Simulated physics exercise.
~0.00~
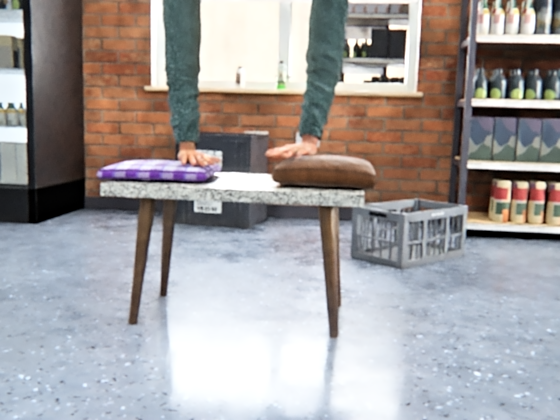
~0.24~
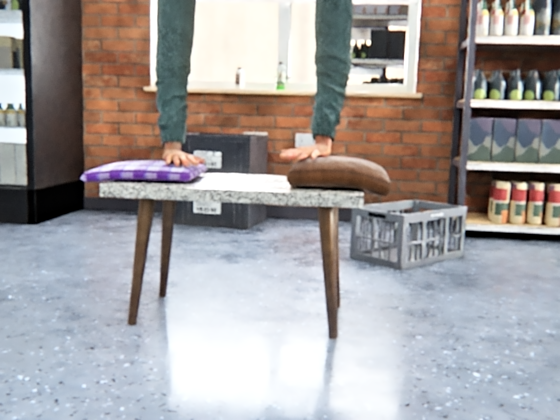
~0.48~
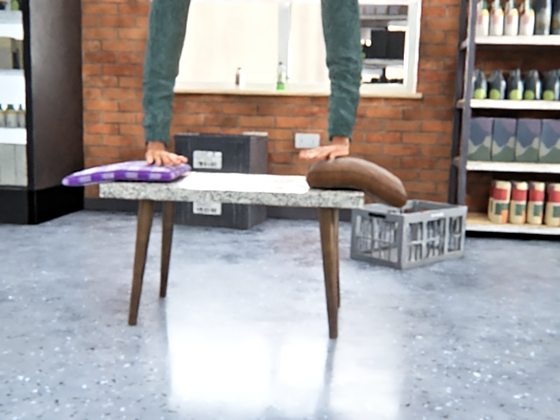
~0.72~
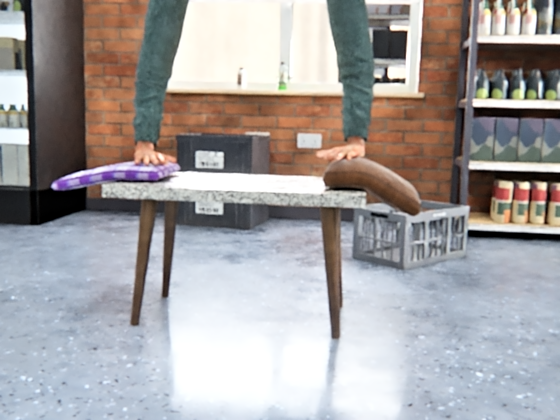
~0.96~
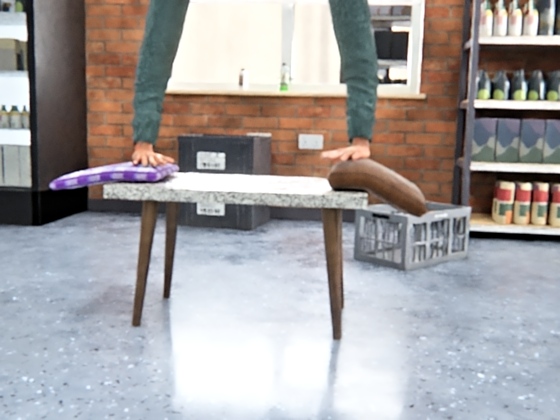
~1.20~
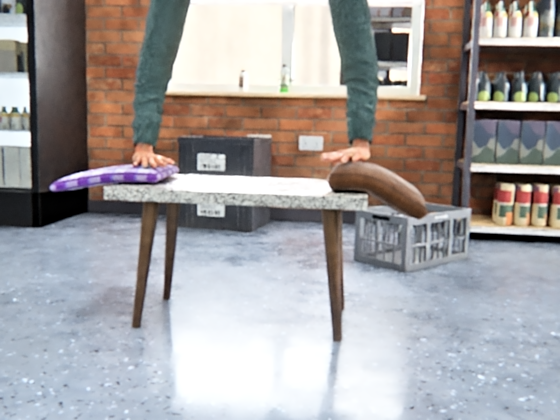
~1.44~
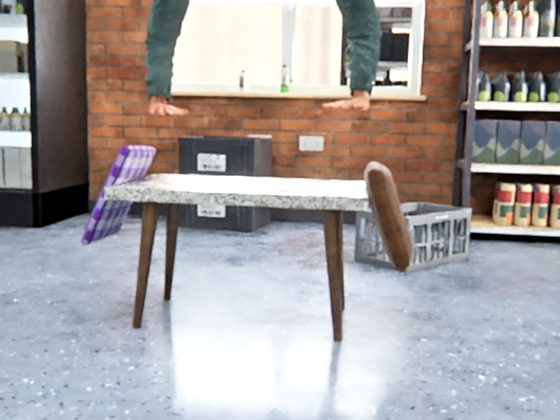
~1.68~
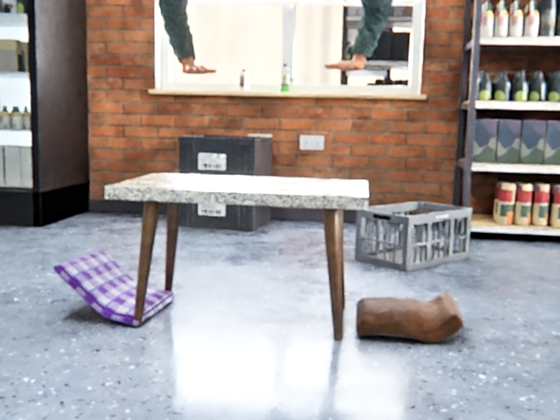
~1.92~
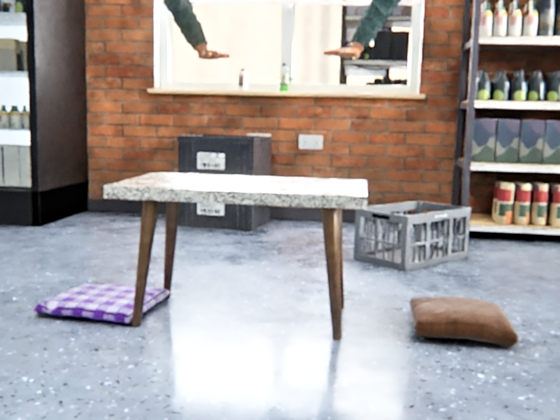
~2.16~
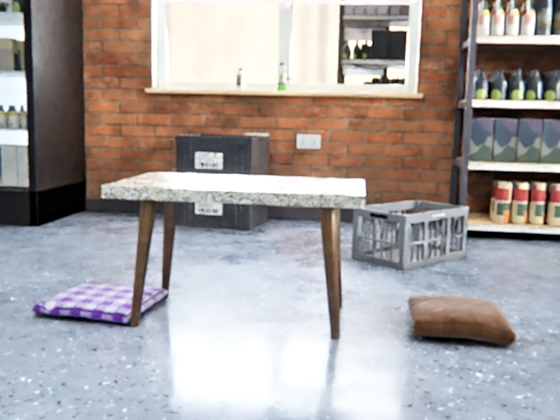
Two hands slid a purple checked seat pad and a brown cushion outward over opposite ends of a short speckled table, then let go and lifted away, and both dropped off and ended up lying on the floor on either side.
